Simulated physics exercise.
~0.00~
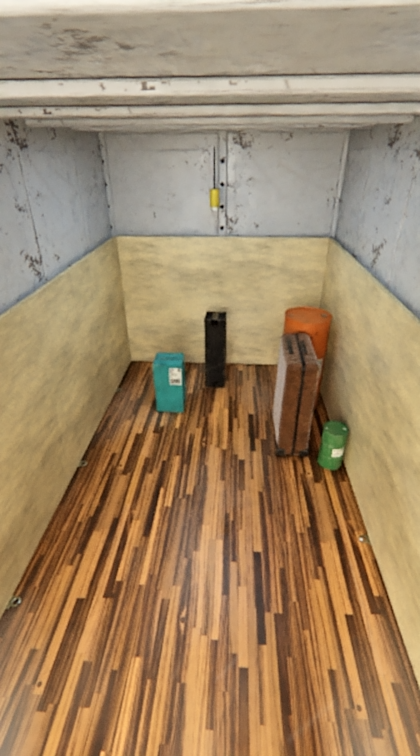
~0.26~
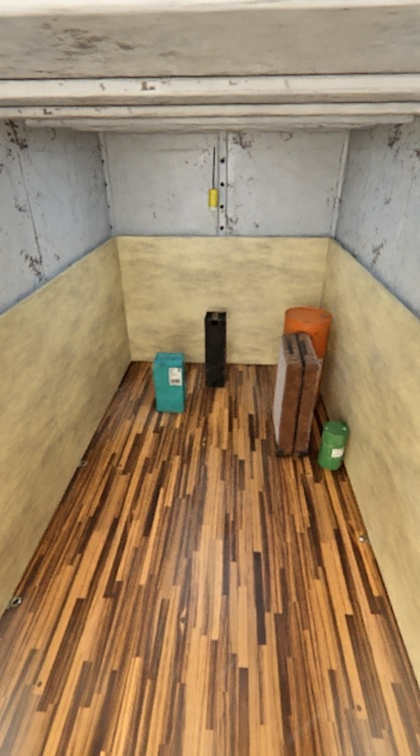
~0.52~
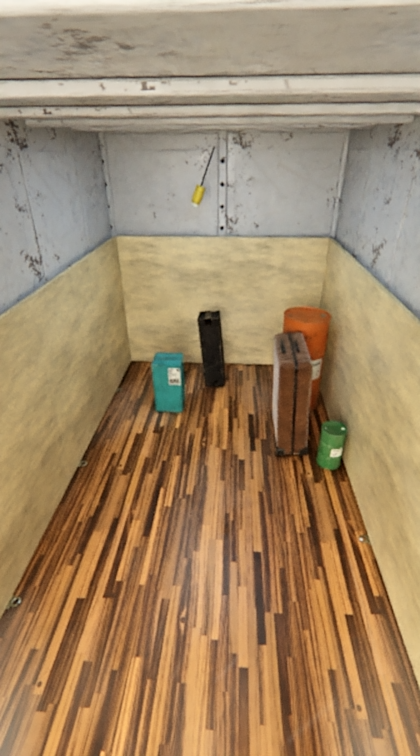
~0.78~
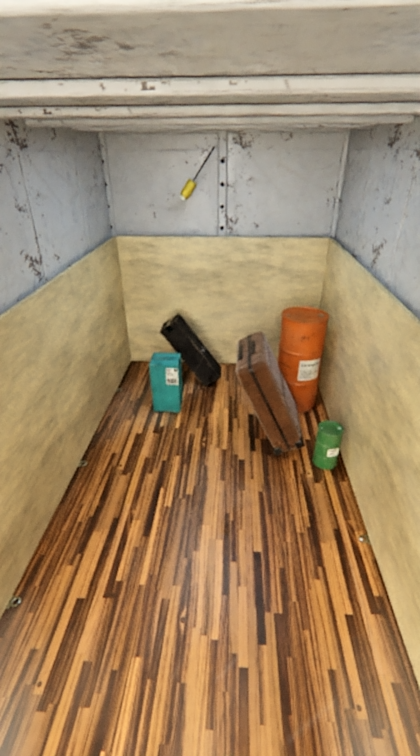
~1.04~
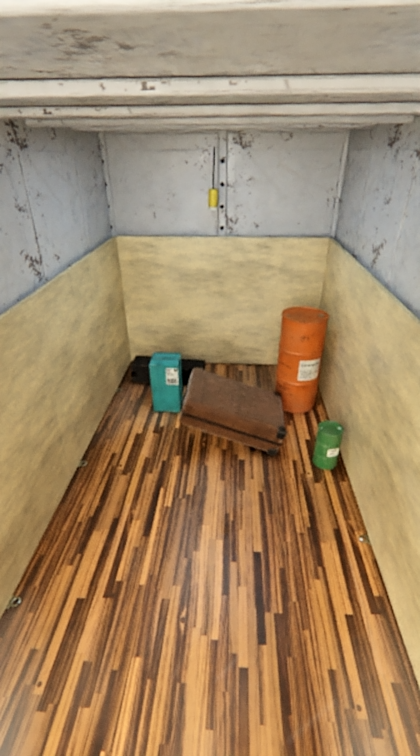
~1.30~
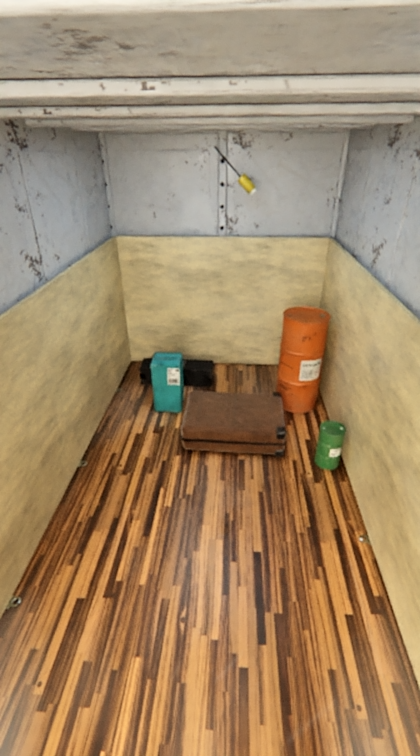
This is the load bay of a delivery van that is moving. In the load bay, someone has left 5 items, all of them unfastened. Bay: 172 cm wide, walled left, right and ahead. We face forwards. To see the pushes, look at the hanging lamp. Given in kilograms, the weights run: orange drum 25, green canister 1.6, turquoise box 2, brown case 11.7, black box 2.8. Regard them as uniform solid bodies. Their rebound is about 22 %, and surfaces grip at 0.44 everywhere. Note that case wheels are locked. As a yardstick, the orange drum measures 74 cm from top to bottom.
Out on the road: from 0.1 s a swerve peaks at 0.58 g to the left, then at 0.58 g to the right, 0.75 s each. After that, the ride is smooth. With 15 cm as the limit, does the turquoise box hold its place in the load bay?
Most likely it stays settled.
Around 1.40 s, push 0.32 g right; brown case on its side; black box on its side.
Around 1.50 s, push 0.15 g right; brown case on its side; black box on its side.
Finally (2.2 s), on their side or leaning hard in the load bay, brown case and black box; the other 3 still in place (within 15 cm). In the last view, turquoise box near (170, 383).
